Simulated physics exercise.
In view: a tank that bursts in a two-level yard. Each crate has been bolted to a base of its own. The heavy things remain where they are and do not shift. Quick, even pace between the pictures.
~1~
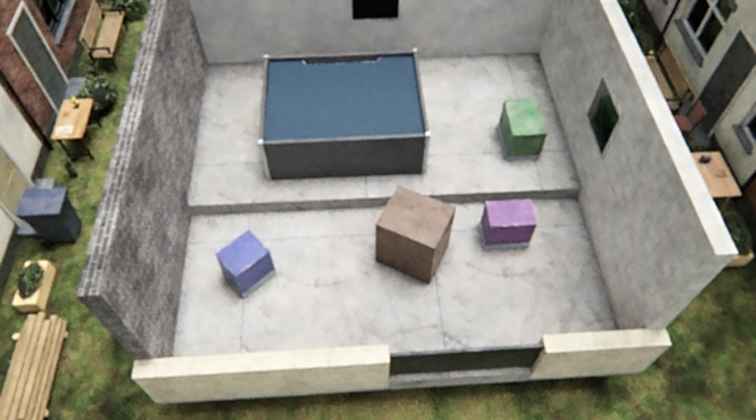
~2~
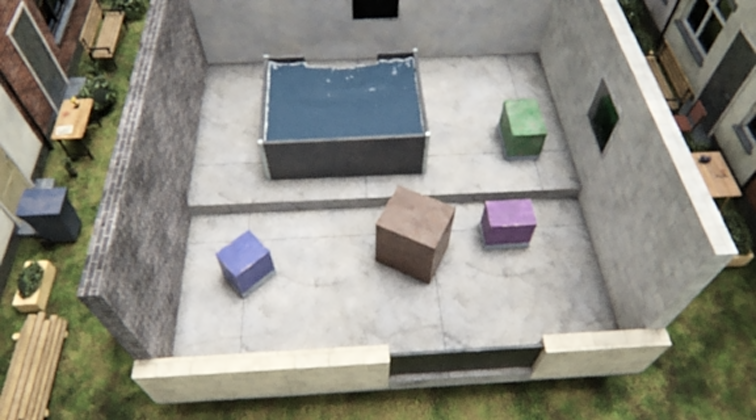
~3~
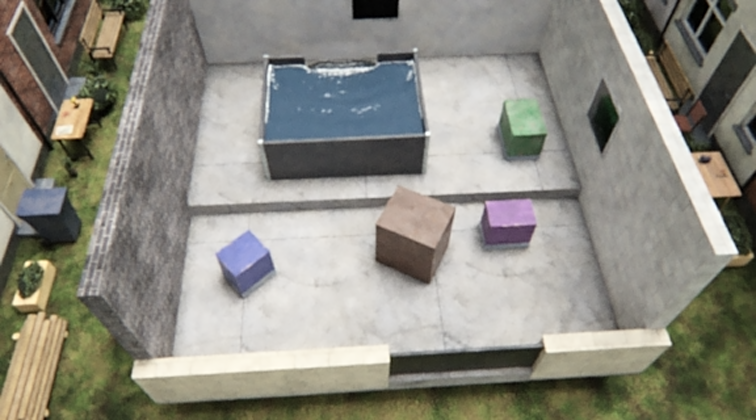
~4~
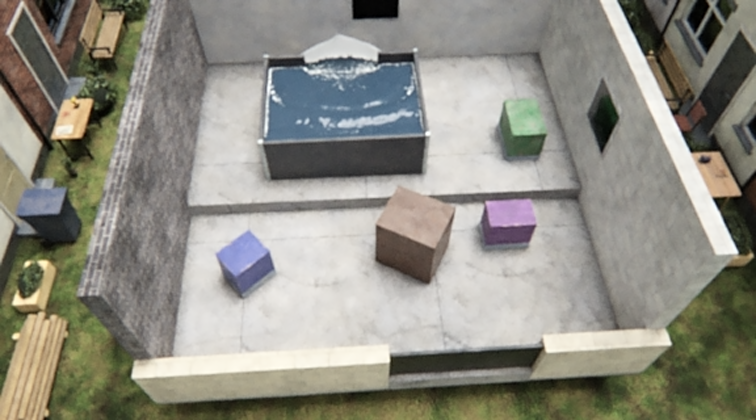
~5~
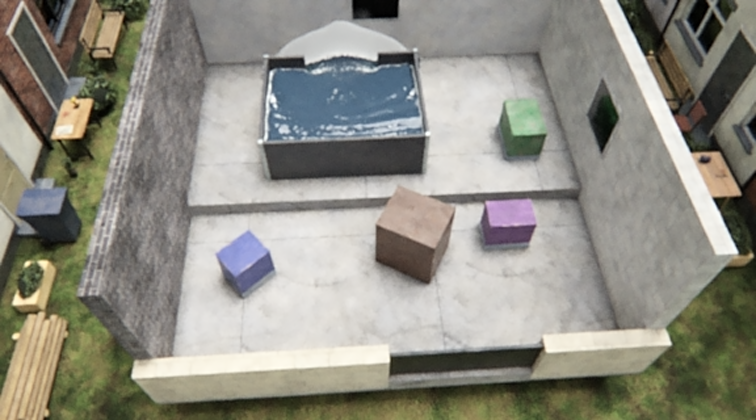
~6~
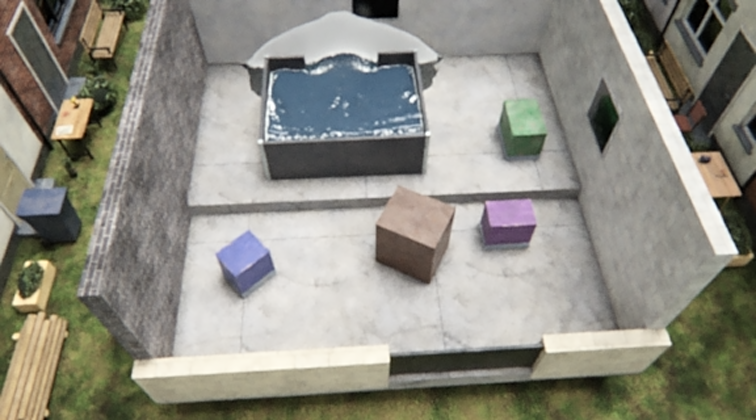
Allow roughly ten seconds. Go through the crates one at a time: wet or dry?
My prediction: The purple crate gets dampened by the water, the green crate gets dampened by the water, the blue crate gets dampened by the water.
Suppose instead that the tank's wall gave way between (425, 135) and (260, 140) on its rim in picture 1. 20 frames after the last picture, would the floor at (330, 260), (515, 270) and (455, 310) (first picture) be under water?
As listed: Covered, wet, flooded.
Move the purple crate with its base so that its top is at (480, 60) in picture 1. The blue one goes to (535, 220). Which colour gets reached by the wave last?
The crate marked blue, I think.
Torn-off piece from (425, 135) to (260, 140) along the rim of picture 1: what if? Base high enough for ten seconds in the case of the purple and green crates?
Note: Purple crate is overtopped; green crate is left dry.
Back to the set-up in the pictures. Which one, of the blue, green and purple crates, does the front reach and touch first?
Answer: That's the green-painted one.
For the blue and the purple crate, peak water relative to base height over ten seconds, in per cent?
Around 170 % and 210 %.
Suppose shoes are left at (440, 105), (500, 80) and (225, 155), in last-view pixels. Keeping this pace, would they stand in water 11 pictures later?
Status by point, in sequence: Waterlogged; waterlogged; waterlogged.
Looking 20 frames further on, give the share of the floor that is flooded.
By my count, 65 percent.
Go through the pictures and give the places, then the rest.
In the first frame, the tank at (343, 97) is whole and still.
In the second frame, water pours out on the tank's far side and has run to a hidden place.
In the third frame, water pours out on the tank's far side and has run to a hidden place.
In the fourth frame, water pours out on the tank's far side and has run to a hidden place.
In the fifth frame, water pours out on the tank's far side and has run to a hidden place.
In the sixth frame, the front is at (441, 58), out from the gap on the tank's far side.
A moment on, water covers 25 % of the floor; the purple crate not reached, the green crate not reached, the blue crate not reached.
Next, water covers 40 % of the floor; the purple crate not reached, the green crate water round its plinth, the blue crate not reached.
Then, water covers 65 % of the floor; the purple crate water round its plinth, the green crate water round its plinth, the blue crate water round its plinth.
Later, water covers 95 % of the floor; the purple crate water round its plinth, the green crate water round its plinth, the blue crate water round its plinth.
In the end, water covers 95 % of the floor; the purple crate was topped, the green crate was topped, the blue crate was topped.
